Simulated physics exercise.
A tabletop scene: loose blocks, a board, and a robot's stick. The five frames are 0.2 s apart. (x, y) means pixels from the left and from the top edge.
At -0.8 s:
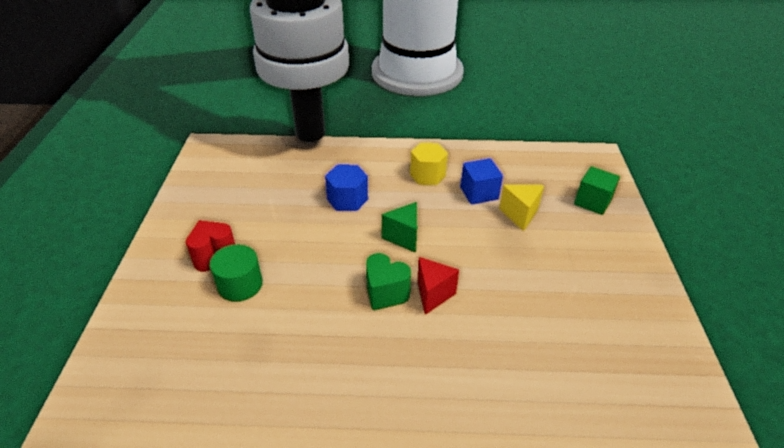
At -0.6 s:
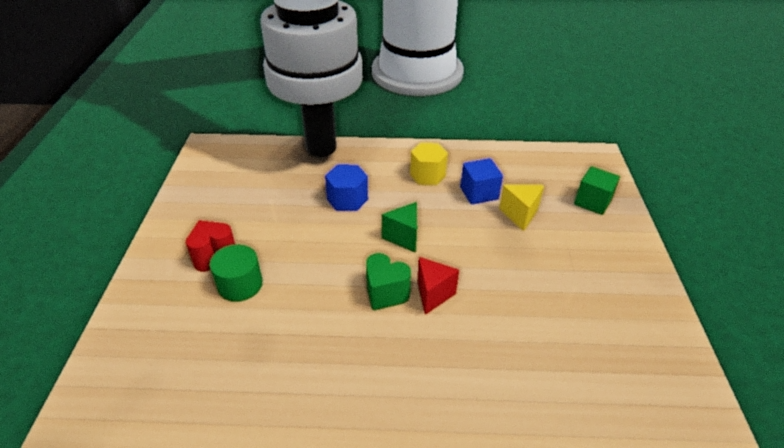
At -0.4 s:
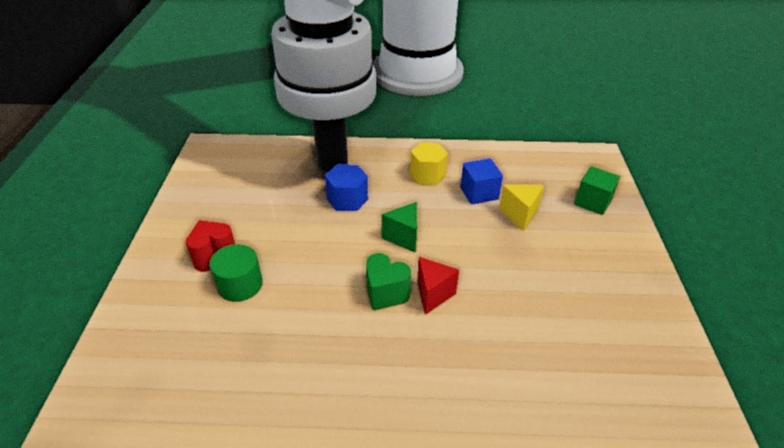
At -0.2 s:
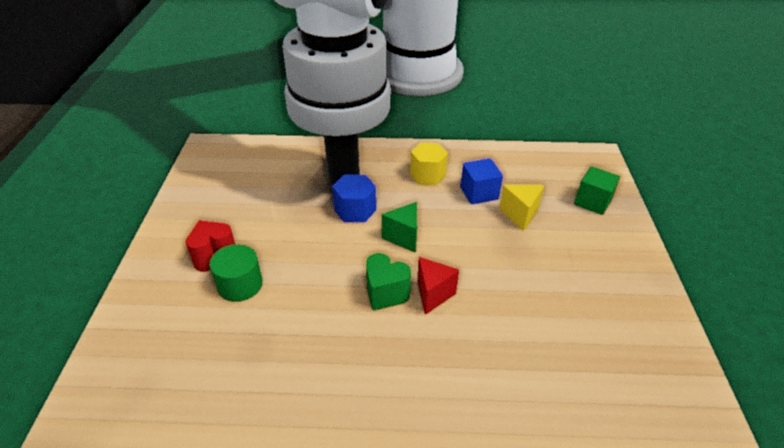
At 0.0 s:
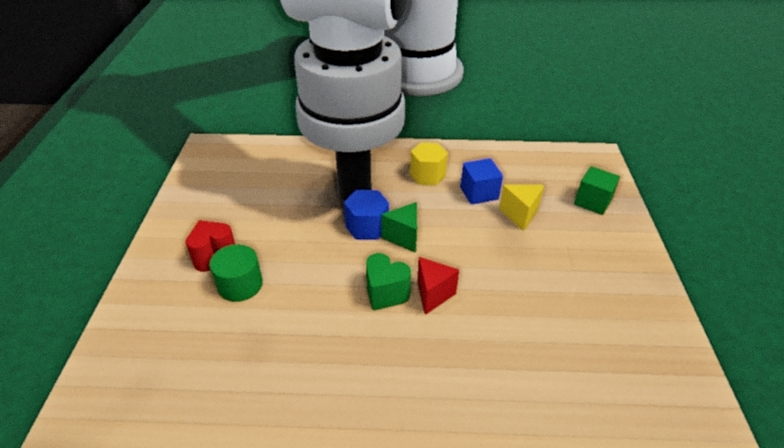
On a wooden tabletop scattered with colored blocks, a robot's dark stick moved forward and slightly right to the blue hexagon, then pushed it the same way until it was right beside the green triangle.
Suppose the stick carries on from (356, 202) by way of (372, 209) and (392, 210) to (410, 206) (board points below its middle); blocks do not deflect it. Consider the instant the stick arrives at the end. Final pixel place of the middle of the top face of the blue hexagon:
Its top middle is near (378, 213).
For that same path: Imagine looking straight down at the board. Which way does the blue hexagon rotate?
Seen from overhead, it turns clockwise.
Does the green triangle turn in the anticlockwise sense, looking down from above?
Answer: Yes.
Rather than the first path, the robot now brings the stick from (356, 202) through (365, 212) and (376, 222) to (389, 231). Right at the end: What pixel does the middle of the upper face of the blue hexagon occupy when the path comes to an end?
My estimate: (383, 235).
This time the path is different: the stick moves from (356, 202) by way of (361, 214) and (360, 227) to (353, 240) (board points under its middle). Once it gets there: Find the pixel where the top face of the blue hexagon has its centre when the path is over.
When the path ends, it will be at (379, 235).
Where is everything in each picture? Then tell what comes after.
The first picture shows tip of the stick (311, 135), middles of tops, blue hexagon (346, 175), green triangle (405, 214), yellow hexagon (429, 152).
The second picture shows stick (322, 150), nothing pushed.
The third picture shows stick (333, 164), nothing pushed.
The fourth picture shows stick (344, 179), blue hexagon (354, 186).
The fifth picture shows stick (355, 194), blue hexagon (367, 202), green triangle (405, 214), yellow hexagon (429, 152).
The first path, step by step. Halfway along, stick (382, 202); blue hexagon (378, 213), turned 35° clockwise; green triangle (411, 221), turned 45° anticlockwise.
At the end, stick (411, 197); blue hexagon (378, 213), turned 35° clockwise; green triangle (411, 221), turned 45° anticlockwise; yellow hexagon unmoved.
